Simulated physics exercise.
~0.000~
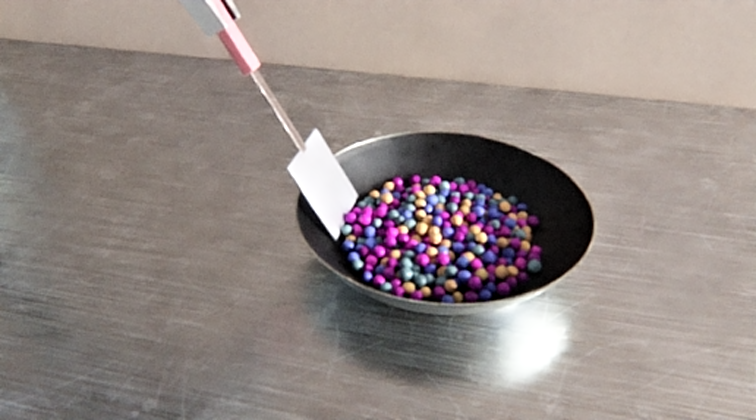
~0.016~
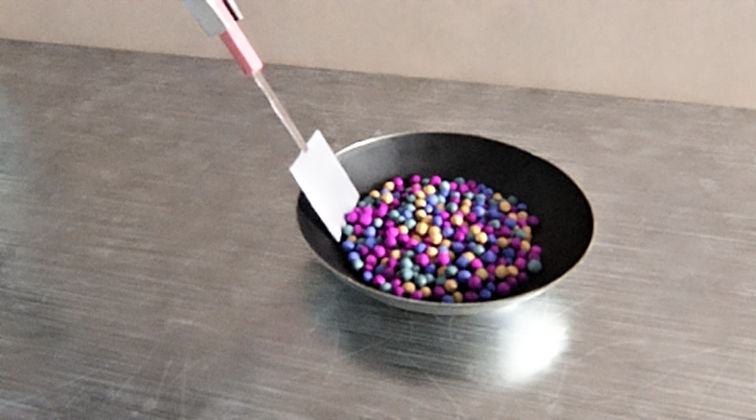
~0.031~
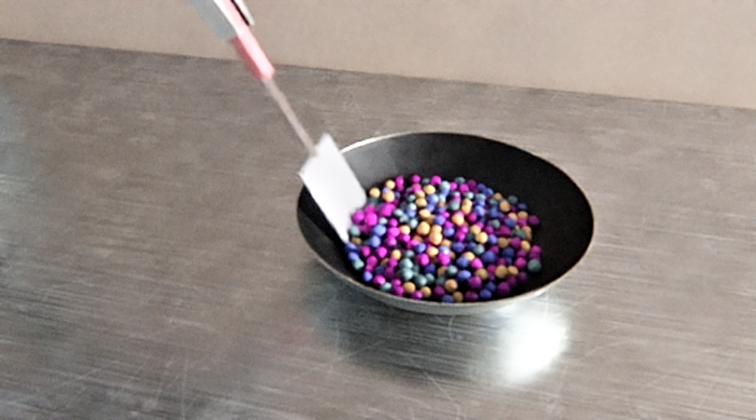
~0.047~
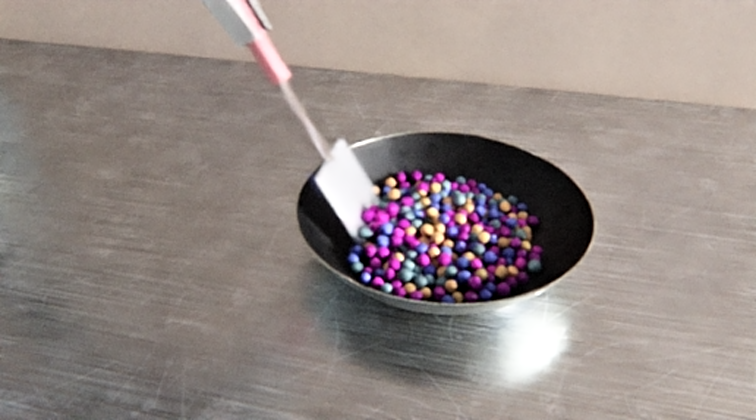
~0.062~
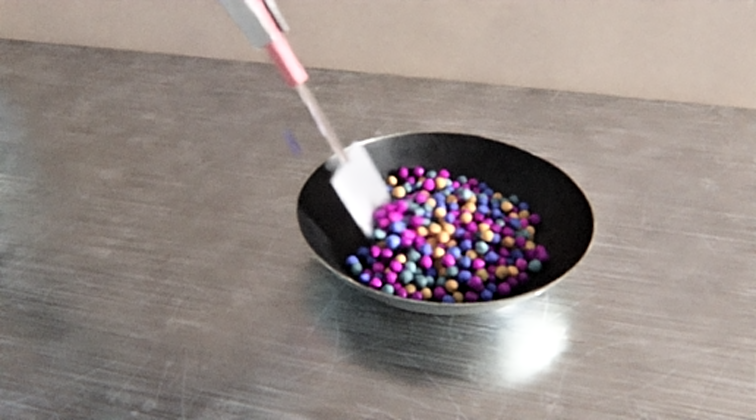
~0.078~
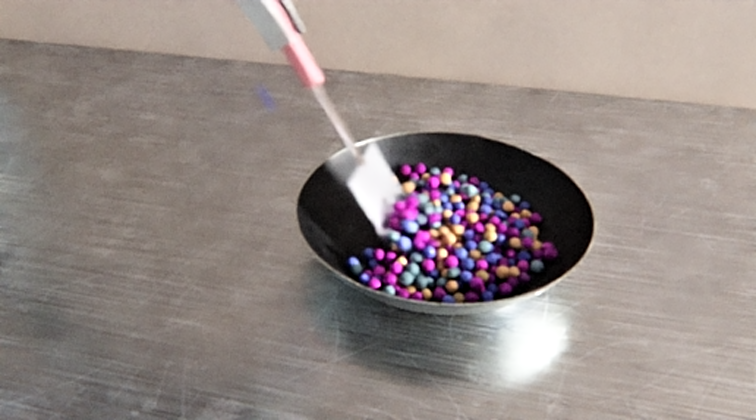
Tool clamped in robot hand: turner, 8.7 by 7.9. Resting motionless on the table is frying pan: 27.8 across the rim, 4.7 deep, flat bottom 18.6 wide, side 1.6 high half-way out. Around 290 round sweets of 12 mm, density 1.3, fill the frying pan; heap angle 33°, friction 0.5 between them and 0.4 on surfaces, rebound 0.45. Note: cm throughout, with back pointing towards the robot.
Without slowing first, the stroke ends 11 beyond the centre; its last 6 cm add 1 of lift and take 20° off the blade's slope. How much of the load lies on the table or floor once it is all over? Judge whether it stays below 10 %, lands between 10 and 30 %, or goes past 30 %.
It goes past 30 %.
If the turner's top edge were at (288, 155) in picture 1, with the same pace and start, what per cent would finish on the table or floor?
Some 30 per cent.
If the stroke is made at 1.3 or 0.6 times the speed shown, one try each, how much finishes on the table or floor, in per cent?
Around 30 per cent and around 20 per cent.
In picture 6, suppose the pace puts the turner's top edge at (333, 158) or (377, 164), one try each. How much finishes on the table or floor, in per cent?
That comes to some 15 and some 35 percent, in that order.
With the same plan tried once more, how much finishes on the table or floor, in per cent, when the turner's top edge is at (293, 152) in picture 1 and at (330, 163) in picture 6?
25 %.
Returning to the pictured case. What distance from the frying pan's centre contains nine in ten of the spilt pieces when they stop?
That's near 45 cm.
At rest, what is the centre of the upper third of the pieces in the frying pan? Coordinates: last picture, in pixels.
Around (485, 201).
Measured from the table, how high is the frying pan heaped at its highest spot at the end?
About 3.5 cm above the table.
After 0.13 s, sloping 61°, highest piece 26 above the table; 290 in the frying pan, 1 on the blade or in flight.
After 0.18 s, sloping 56°, highest piece 36 above the table; 290 in the frying pan, 1 on the blade or in flight.
After 0.40 s, sloping 41°, highest piece 51 above the table; 183 in the frying pan, 46 on the table or floor, 62 on the blade or in flight.
After 1.45 s, sloping 41°, highest piece 3 above the table; 183 in the frying pan, 108 on the table or floor.
At rest, 183 in the frying pan, 108 on the table or floor. That is 37 % on the table or floor.
